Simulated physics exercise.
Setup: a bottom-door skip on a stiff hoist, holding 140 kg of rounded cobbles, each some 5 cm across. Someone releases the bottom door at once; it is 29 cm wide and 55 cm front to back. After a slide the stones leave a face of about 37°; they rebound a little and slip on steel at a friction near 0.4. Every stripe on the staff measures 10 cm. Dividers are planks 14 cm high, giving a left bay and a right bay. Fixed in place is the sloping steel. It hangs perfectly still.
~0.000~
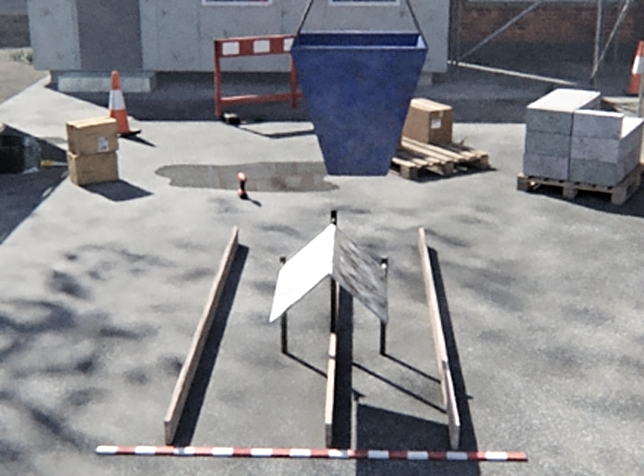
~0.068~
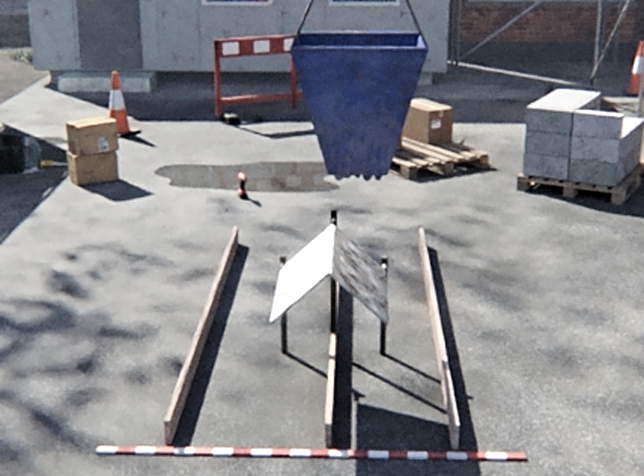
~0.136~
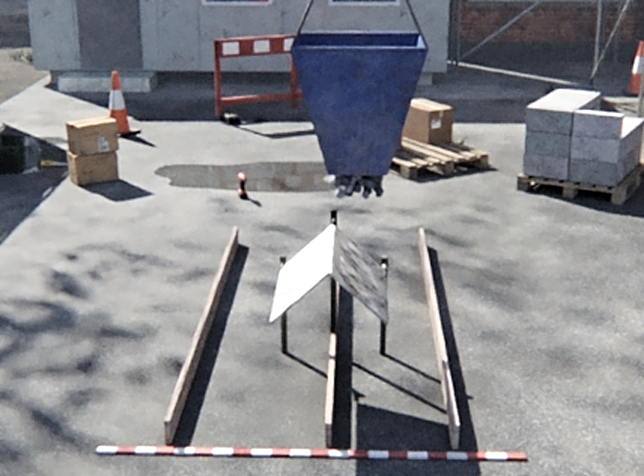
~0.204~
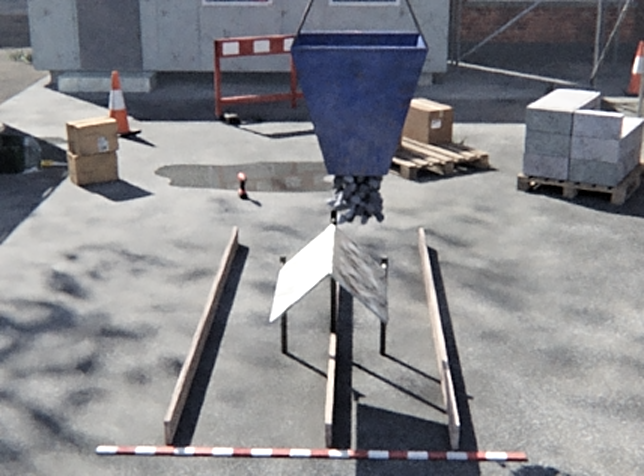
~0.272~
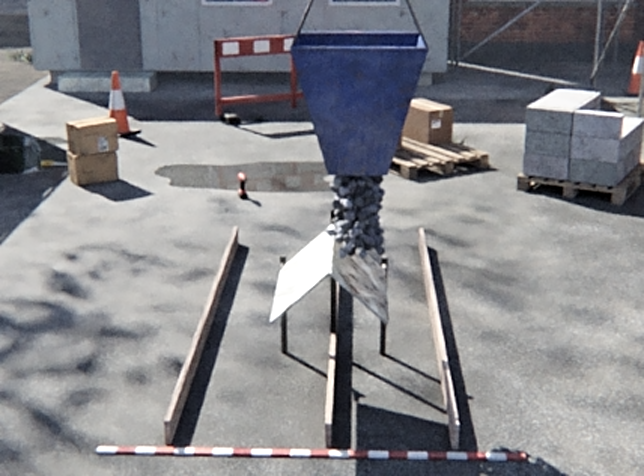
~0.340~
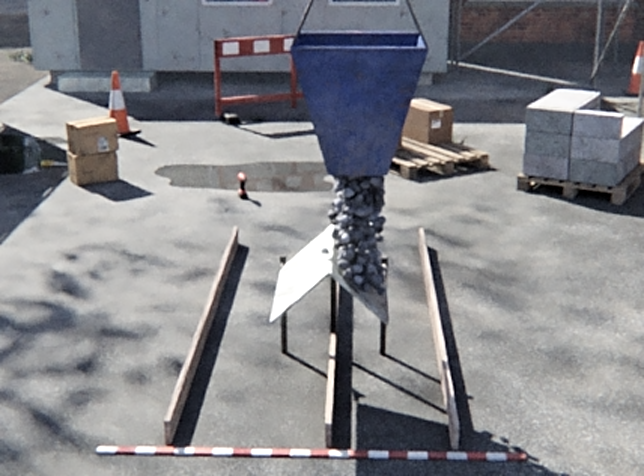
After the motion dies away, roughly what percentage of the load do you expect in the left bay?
I would expect roughly 1 per cent in the left bay.
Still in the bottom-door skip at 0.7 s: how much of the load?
About 0 %.
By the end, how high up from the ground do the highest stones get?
Some 16 cm up.
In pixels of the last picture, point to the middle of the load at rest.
Their centre ends up around (473, 389).
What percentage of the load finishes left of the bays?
Close to 0 in a hundred.
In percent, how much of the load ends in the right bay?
About 40 per cent of it.
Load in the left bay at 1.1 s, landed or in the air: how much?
Something like 0 percent.
After 0.7 s, 0 % in the bottom-door skip, 35 % on the steel, 49 % falling or lying in the right bay, 15 % falling or lying right of the bays; the stones farthest right are at (528, 384).
After 1.1 s, 0 % in the bottom-door skip, 1 % on the steel, 1 % falling or lying in the left bay, 41 % falling or lying in the right bay, 57 % falling or lying right of the bays; the stones farthest right are at (637, 401).
After 1.7 s, 0 % in the bottom-door skip, 1 % falling or lying in the left bay, 39 % falling or lying in the right bay, 60 % falling or lying right of the bays.
After 2.6 s, 0 % in the bottom-door skip, 1 % falling or lying in the left bay, 39 % falling or lying in the right bay, 60 % falling or lying right of the bays.
After 4.5 s, 0 % in the bottom-door skip, 1 % in the left bay, 39 % in the right bay, 60 % right of the bays.
